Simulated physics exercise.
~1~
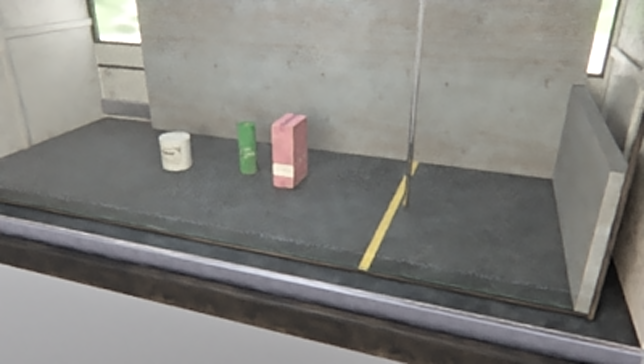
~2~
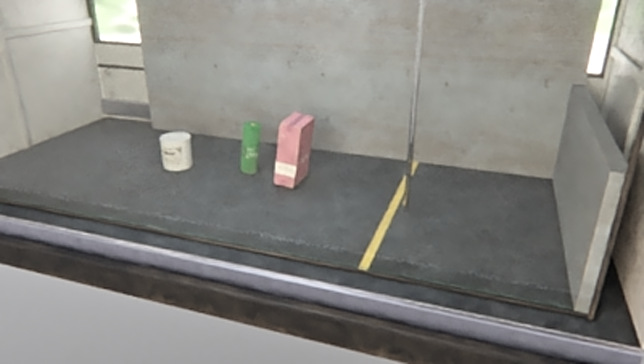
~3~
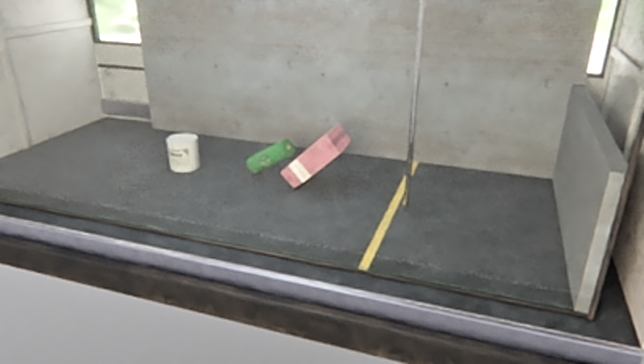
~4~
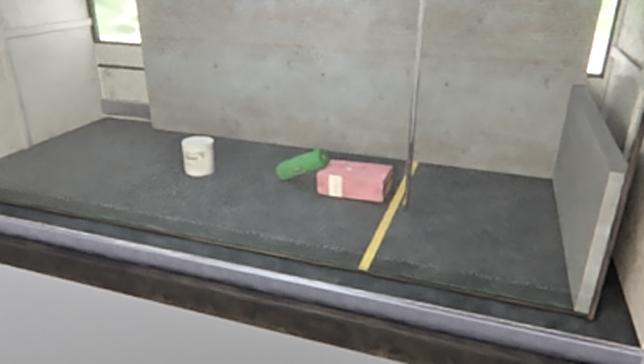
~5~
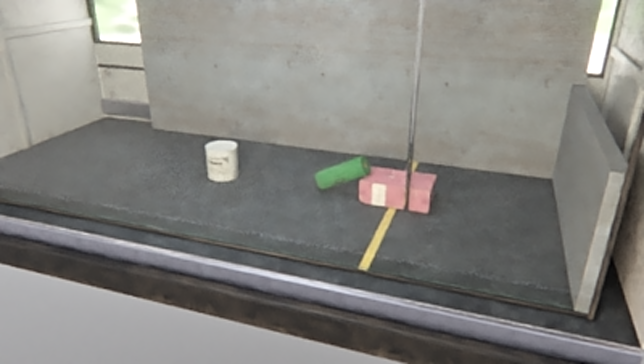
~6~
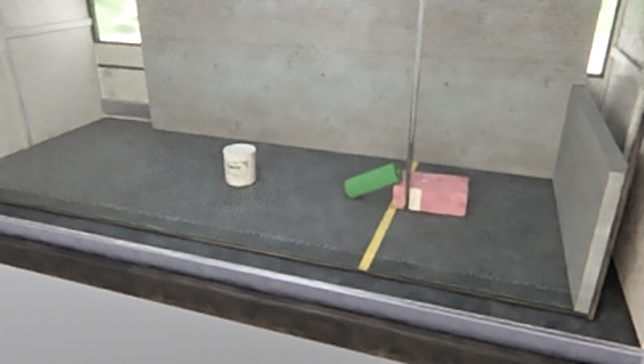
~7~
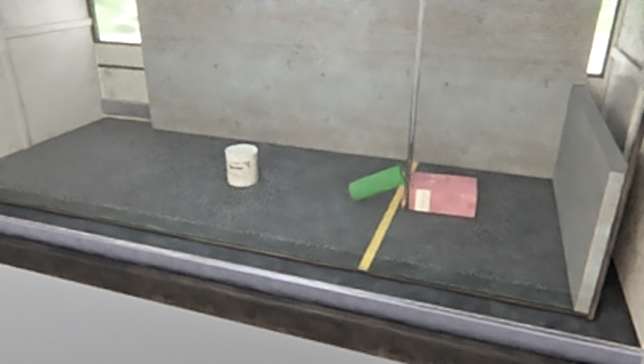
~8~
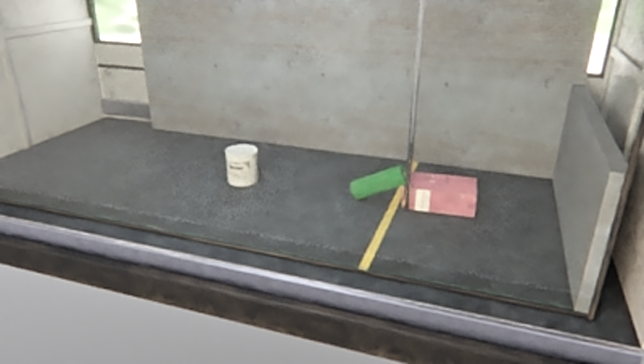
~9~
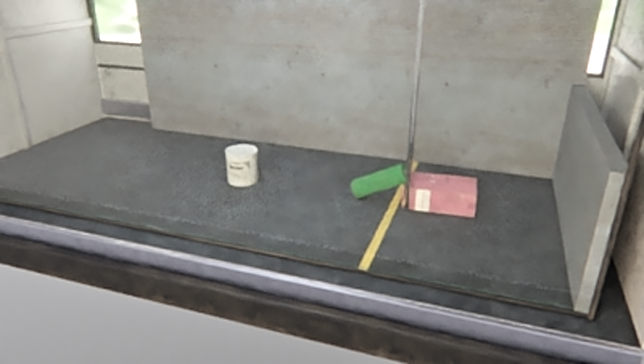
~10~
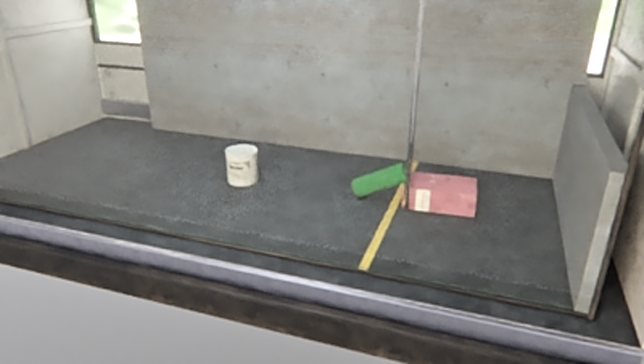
To begin with, a white bucket, a green roll and a tall pink box stand upright in a row on a dark floor, left of a yellow line and a thin pole. The box and the roll lean to the right and topple onto their sides, while the bucket stays upright and starts sliding right. All three slide toward the line, and the pink box passes over it. They slow and stop. At the end, the box lies beyond the line, the roll rests on its side just short of it, and the bucket stands well to the left.
